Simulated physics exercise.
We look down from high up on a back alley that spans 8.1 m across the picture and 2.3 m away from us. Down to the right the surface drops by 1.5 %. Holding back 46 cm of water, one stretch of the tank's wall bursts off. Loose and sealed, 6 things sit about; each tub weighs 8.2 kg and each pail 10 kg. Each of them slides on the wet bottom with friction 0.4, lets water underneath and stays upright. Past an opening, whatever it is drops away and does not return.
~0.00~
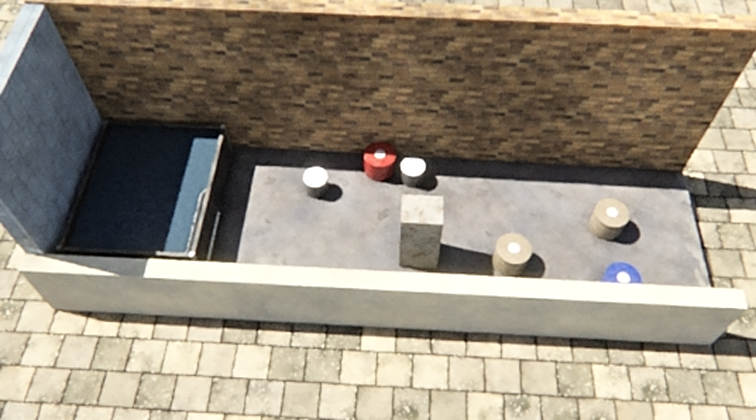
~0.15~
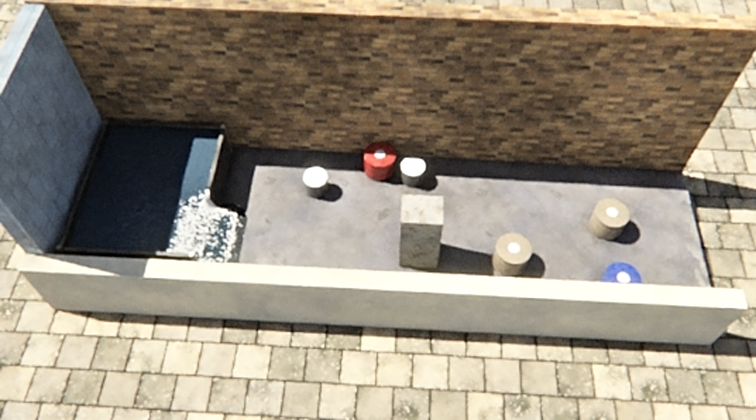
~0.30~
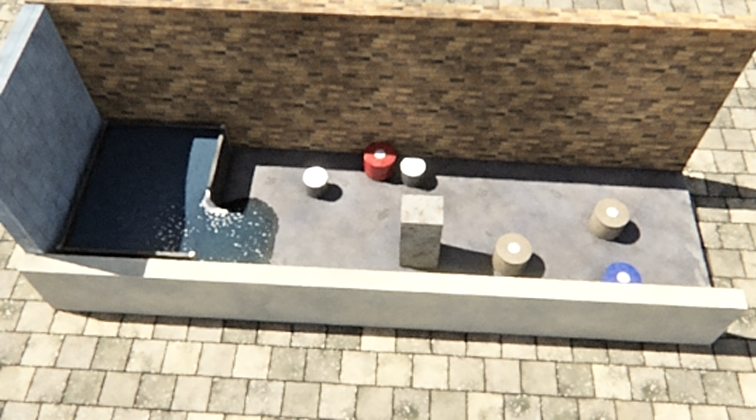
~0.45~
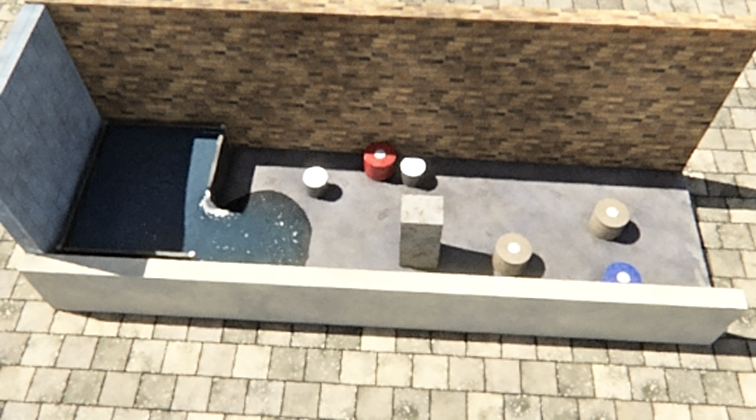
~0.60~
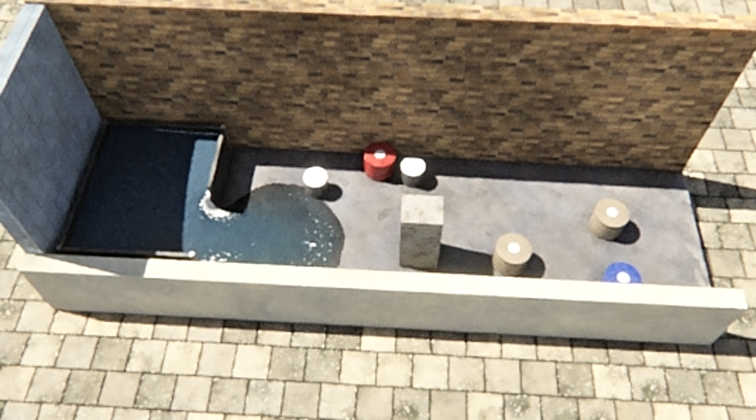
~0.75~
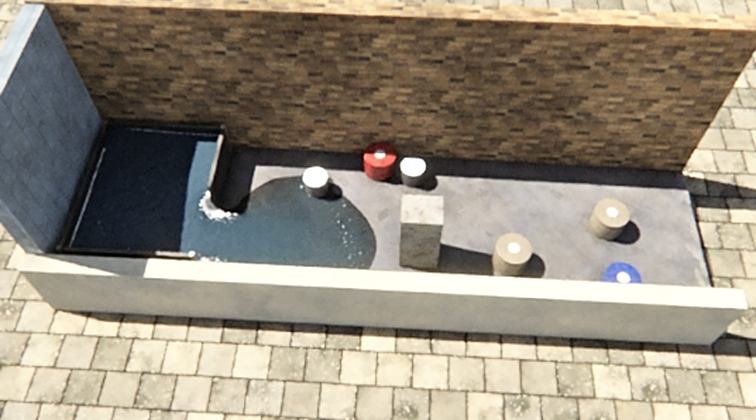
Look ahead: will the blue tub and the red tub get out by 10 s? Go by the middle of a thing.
Result: The blue tub departs; the red tub is left behind.
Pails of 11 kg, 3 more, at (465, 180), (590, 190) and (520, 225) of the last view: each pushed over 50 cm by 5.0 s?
Sequence of outcomes: Crosses it, crosses it, does not cross it.
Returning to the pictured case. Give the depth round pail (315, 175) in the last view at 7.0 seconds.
4 cm.
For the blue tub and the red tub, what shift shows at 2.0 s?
About 0 cm and 0 cm, respectively.
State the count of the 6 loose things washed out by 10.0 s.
I count 3 by that time.
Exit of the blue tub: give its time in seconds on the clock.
Exit time: About 3.0 s.
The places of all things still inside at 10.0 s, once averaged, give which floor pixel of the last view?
Mean position: Approximately (367, 179).
After 2.0 s the blue tub is near (623, 278), 0.0 m from its start, aground; the red tub is near (380, 154), 0.0 m from its start, aground; 0 of 6 are out; 0 afloat.
After 4.5 s the blue tub has gone out; the red tub is near (363, 165), 0.3 m from its start, aground; 1 of 6 are out; 1 afloat.
After 7.0 s the blue tub has gone out; the red tub is near (363, 166), 0.3 m from its start, aground; 3 of 6 are out; 0 afloat.
After 10.0 s the blue tub has gone out; the red tub is near (363, 166), 0.3 m from its start, aground; 3 of 6 are out; 0 afloat.
